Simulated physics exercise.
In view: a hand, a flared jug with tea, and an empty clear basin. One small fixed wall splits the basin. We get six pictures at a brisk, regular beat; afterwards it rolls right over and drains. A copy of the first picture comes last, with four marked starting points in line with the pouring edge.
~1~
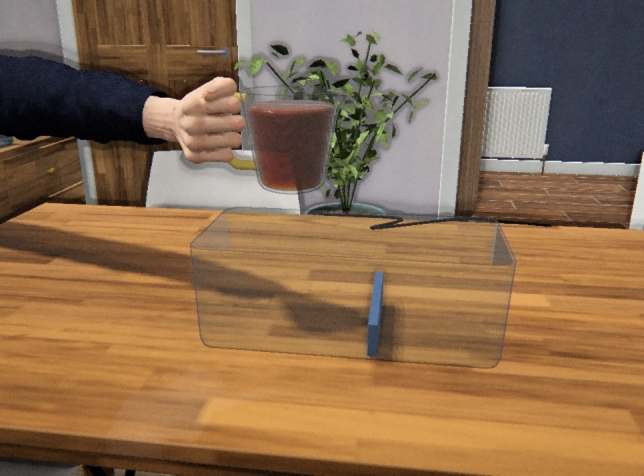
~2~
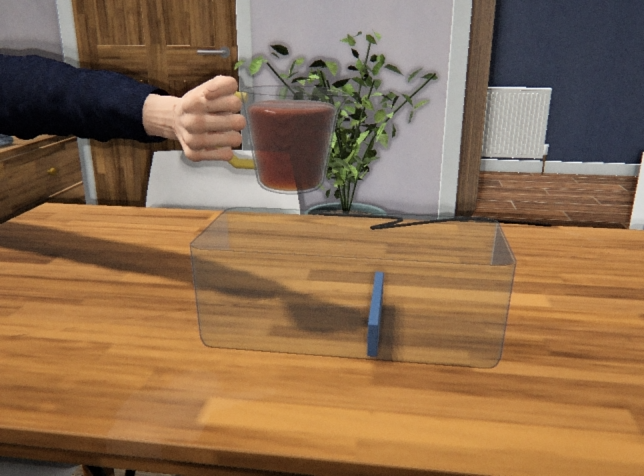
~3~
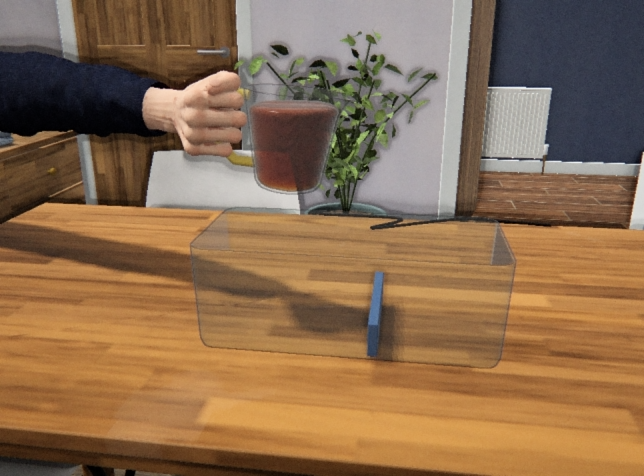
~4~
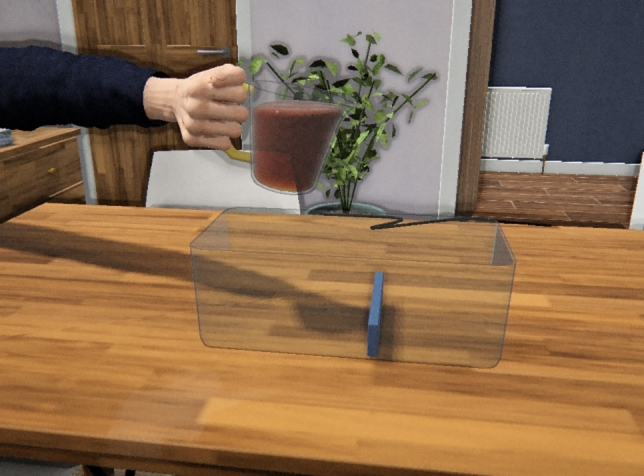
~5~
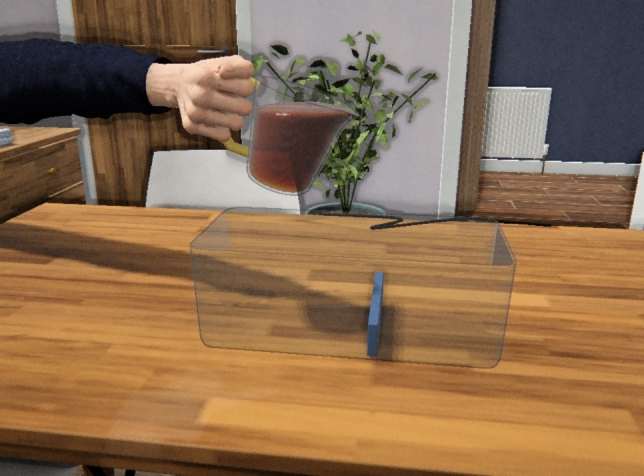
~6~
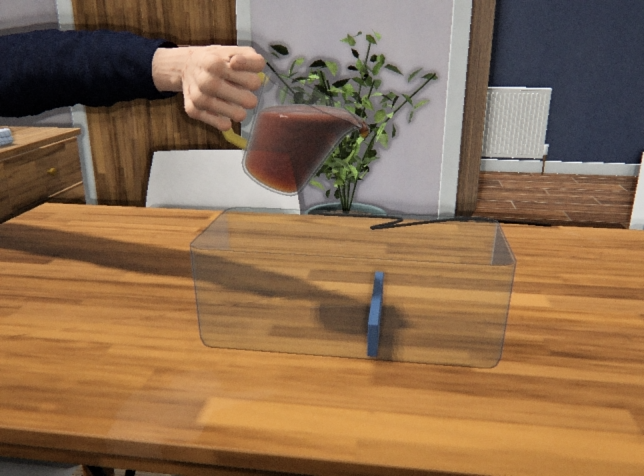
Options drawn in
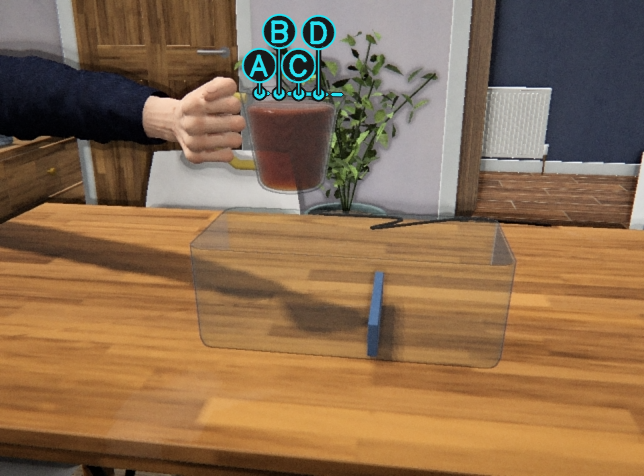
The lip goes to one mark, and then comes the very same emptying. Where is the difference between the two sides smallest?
Spot D.
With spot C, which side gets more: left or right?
More ends on the left.
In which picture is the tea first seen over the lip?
In picture 6.
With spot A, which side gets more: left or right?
The left side.
On the marked copy, A at (259, 93); B at (279, 93); C at (298, 93); D at (318, 94).
Choosing A, about 95 % ends left of the wall and 4 % right of it.
Choosing B, about 94 % ends left of the wall and 5 % right of it.
Choosing C, about 84 % ends left of the wall and 15 % right of it.
Choosing D, about 47 % ends left of the wall and 52 % right of it.
